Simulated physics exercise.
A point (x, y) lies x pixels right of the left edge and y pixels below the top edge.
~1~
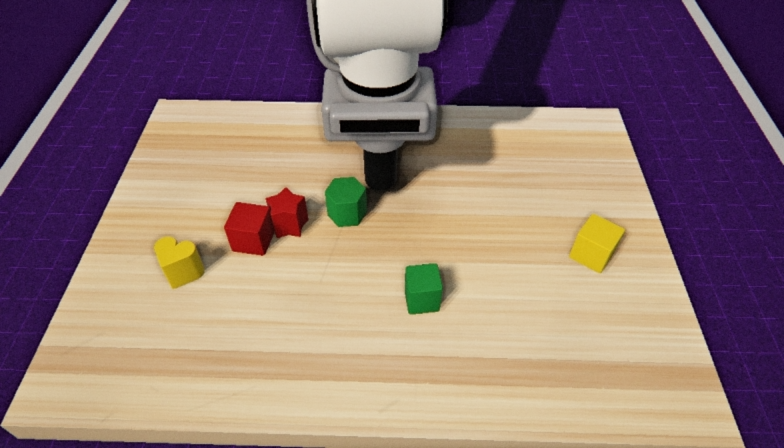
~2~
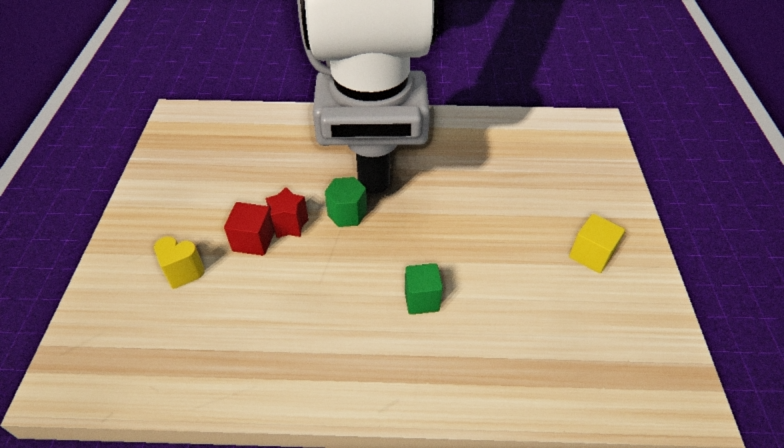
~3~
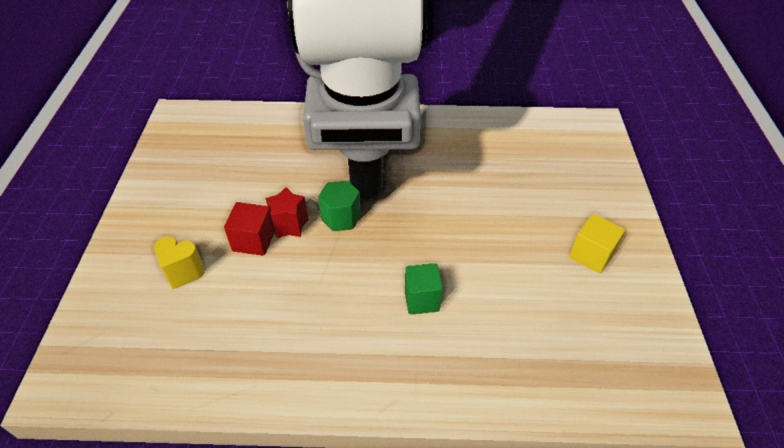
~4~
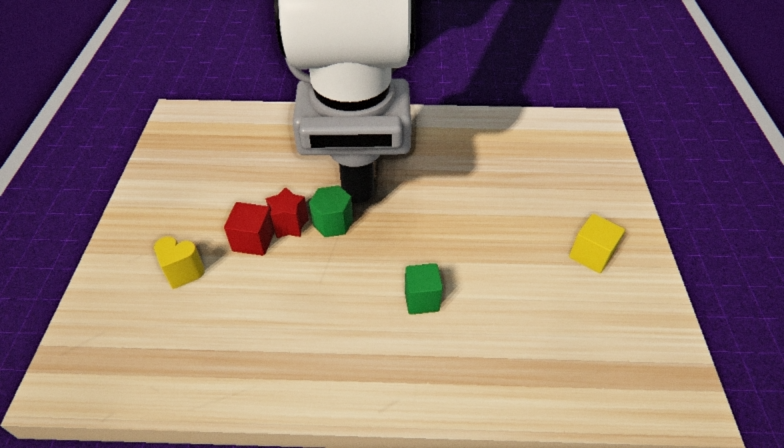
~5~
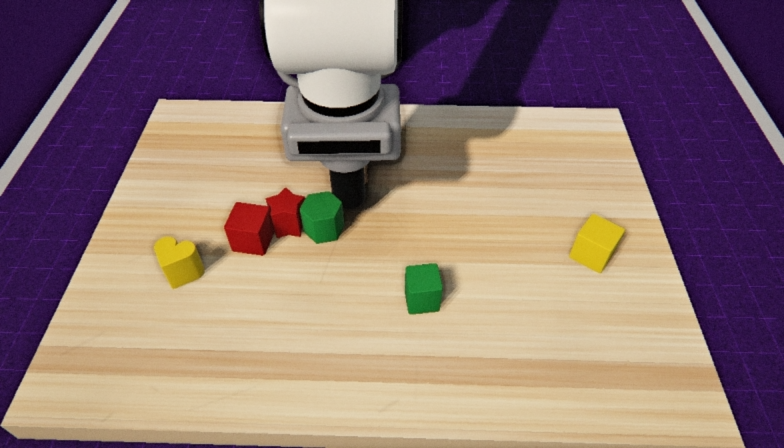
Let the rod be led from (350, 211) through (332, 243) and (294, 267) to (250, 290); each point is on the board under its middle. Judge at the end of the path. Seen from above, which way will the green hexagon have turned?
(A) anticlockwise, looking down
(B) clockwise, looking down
It's B.
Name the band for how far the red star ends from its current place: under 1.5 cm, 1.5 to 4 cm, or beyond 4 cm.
It will move less than 1.5 cm.
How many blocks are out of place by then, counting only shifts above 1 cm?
Once the path ends, one block will have shifted.
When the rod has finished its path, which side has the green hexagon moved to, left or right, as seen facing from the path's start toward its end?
It goes toward the right-hand side.
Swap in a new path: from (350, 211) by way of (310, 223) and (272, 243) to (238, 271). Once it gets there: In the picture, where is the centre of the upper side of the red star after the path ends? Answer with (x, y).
Located at (212, 228).
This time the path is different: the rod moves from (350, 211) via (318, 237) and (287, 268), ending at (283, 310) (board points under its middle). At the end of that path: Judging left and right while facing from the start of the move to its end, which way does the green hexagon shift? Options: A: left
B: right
B - right.
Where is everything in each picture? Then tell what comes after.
The first frame shows rod tip at (381, 181); block tops, red star at (285, 201); green hexagon at (345, 189).
The second frame shows rod at (374, 184); blocks unchanged.
The third frame shows rod at (366, 189); green hexagon at (339, 194).
The fourth frame shows rod at (358, 193); green hexagon at (330, 199).
The fifth frame shows rod at (349, 199); red star at (285, 201); green hexagon at (321, 205).
The first path, step by step. One third of the way, rod at (331, 231); green hexagon at (294, 233), turned 25° clockwise.
Two thirds of the way, rod at (290, 256); green hexagon at (249, 255), turned 35° clockwise.
At the end, rod at (246, 279); red star in place; green hexagon at (201, 275), turned 40° clockwise.
